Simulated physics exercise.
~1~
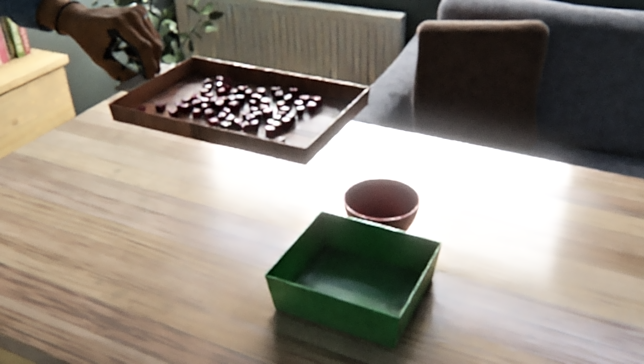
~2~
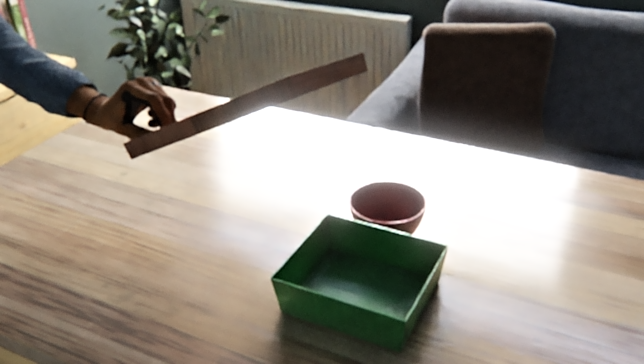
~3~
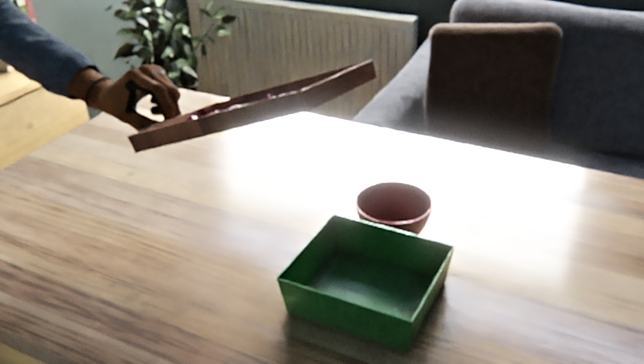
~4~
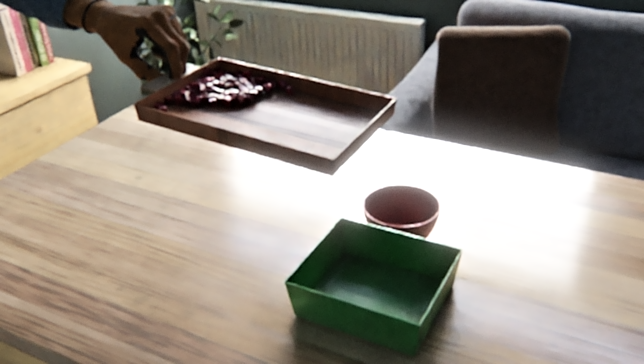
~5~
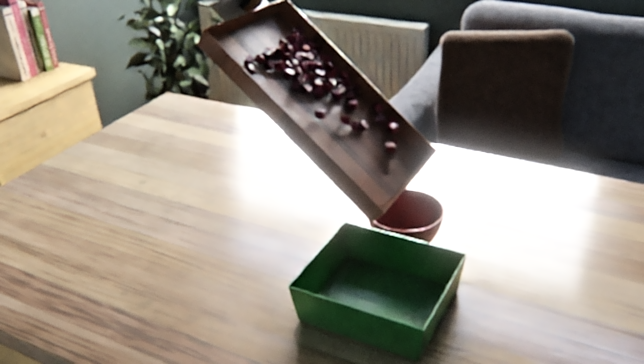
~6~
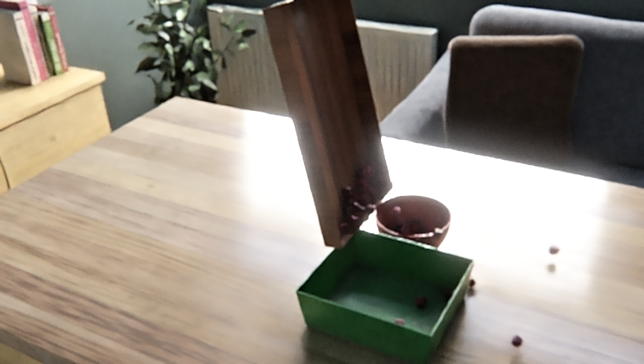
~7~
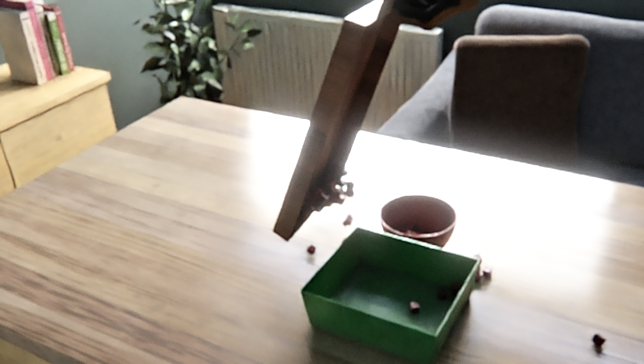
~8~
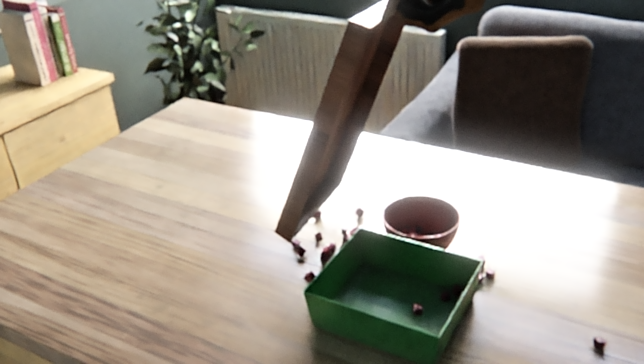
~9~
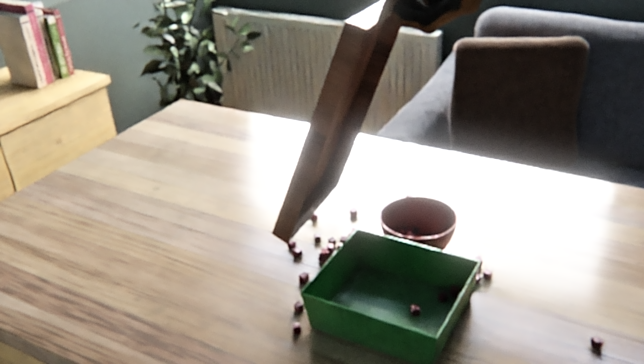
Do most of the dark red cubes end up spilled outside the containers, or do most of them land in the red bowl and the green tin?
Most of them end up outside the containers. A fair share lands in the red bowl, while only a few end up in the green tin.
